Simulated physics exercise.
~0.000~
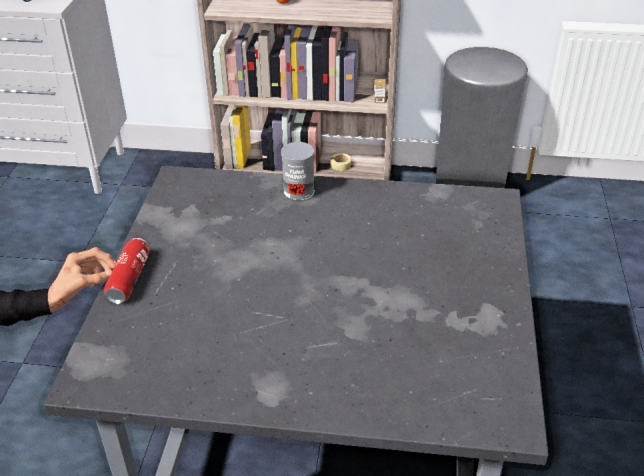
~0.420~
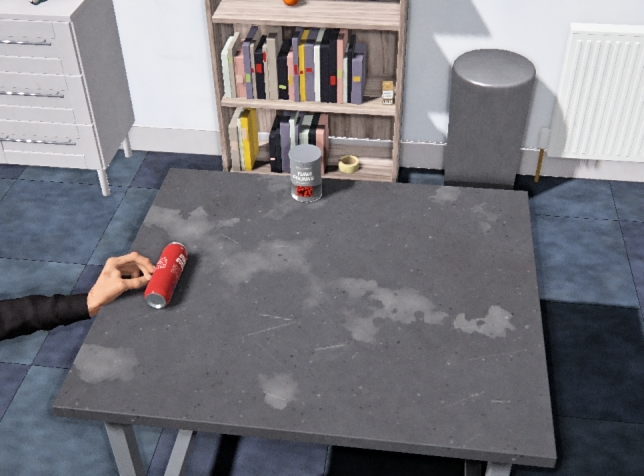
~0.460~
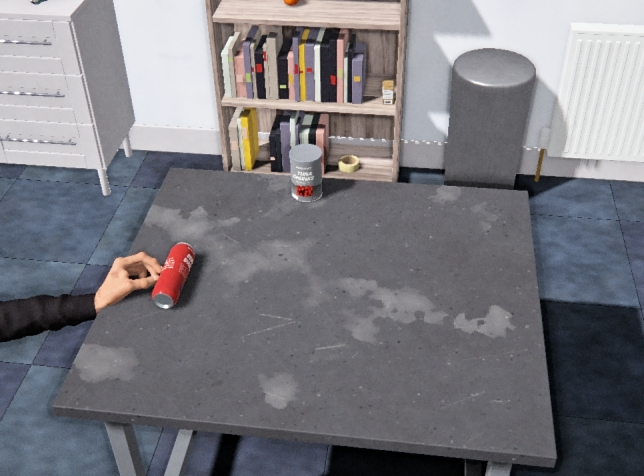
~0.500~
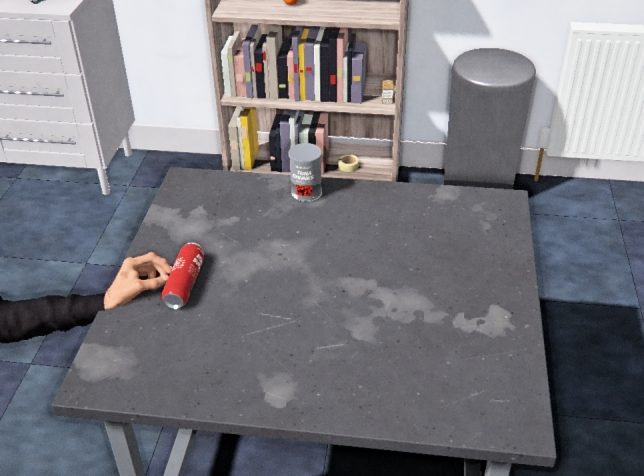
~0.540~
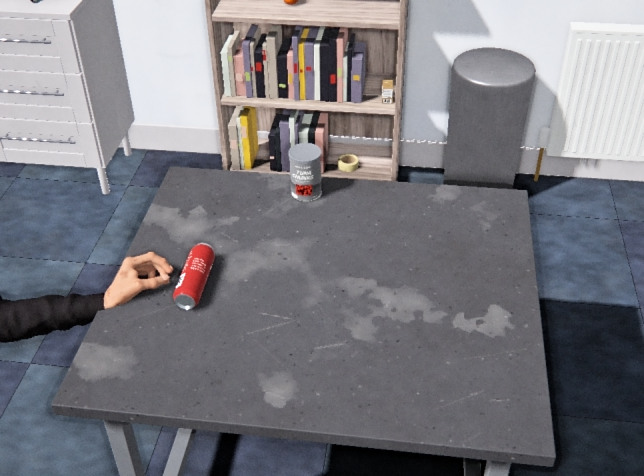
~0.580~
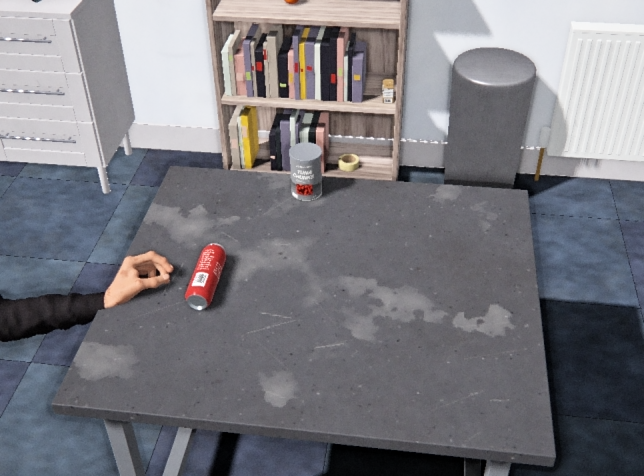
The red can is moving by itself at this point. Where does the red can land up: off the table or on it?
It finishes off the table.
After 0.98 s, red can rolled well along near (320, 285).
After 1.68 s, red can rolled well along near (513, 301).
After 2.18 s, red can now off the table.
By the end (2.4 s), off the table, red can.
